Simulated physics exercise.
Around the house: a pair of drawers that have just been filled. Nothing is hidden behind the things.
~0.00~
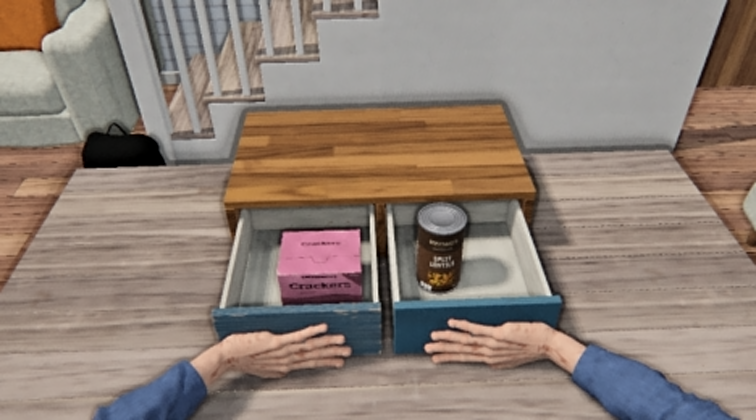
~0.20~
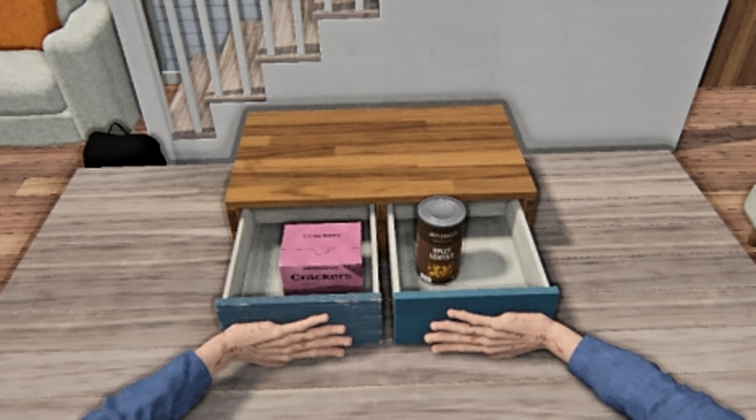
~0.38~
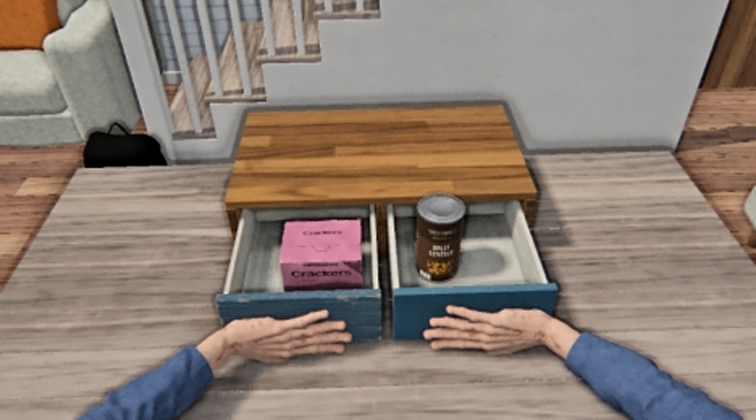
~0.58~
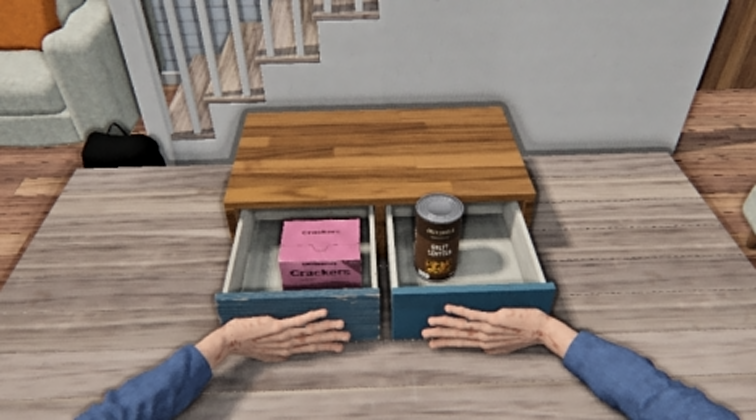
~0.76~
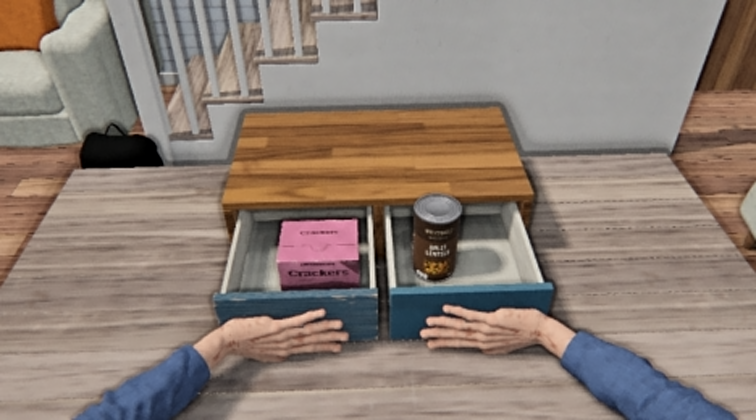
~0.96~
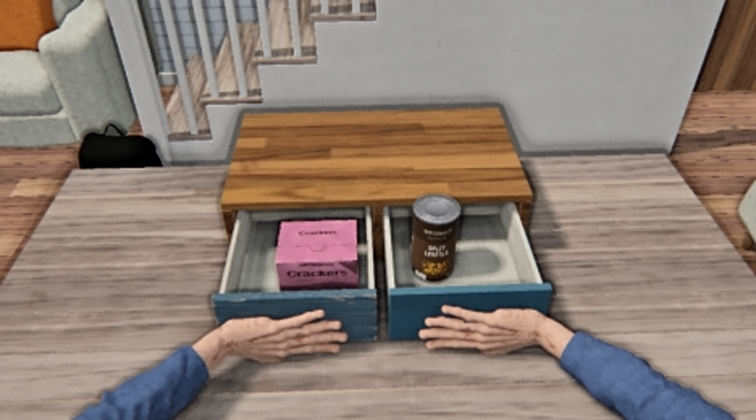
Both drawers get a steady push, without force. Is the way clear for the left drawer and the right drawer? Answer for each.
In the end the left drawer goes all the way in, the right drawer will not close.
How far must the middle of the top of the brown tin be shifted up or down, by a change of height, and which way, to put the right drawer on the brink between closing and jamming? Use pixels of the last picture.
About 12 pixels down.
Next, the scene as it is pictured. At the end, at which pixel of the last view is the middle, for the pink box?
Roughly at (323, 186).
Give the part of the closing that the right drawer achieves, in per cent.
Roughly 40 per cent.
After 1.32 s, left drawer starting in; right drawer starting in.
After 1.54 s, left drawer about half in; right drawer about half in.
After 1.82 s, left drawer nearly in; right drawer stopped, still ajar.
At rest (2.4 s), the left drawer closes; the right drawer jams.
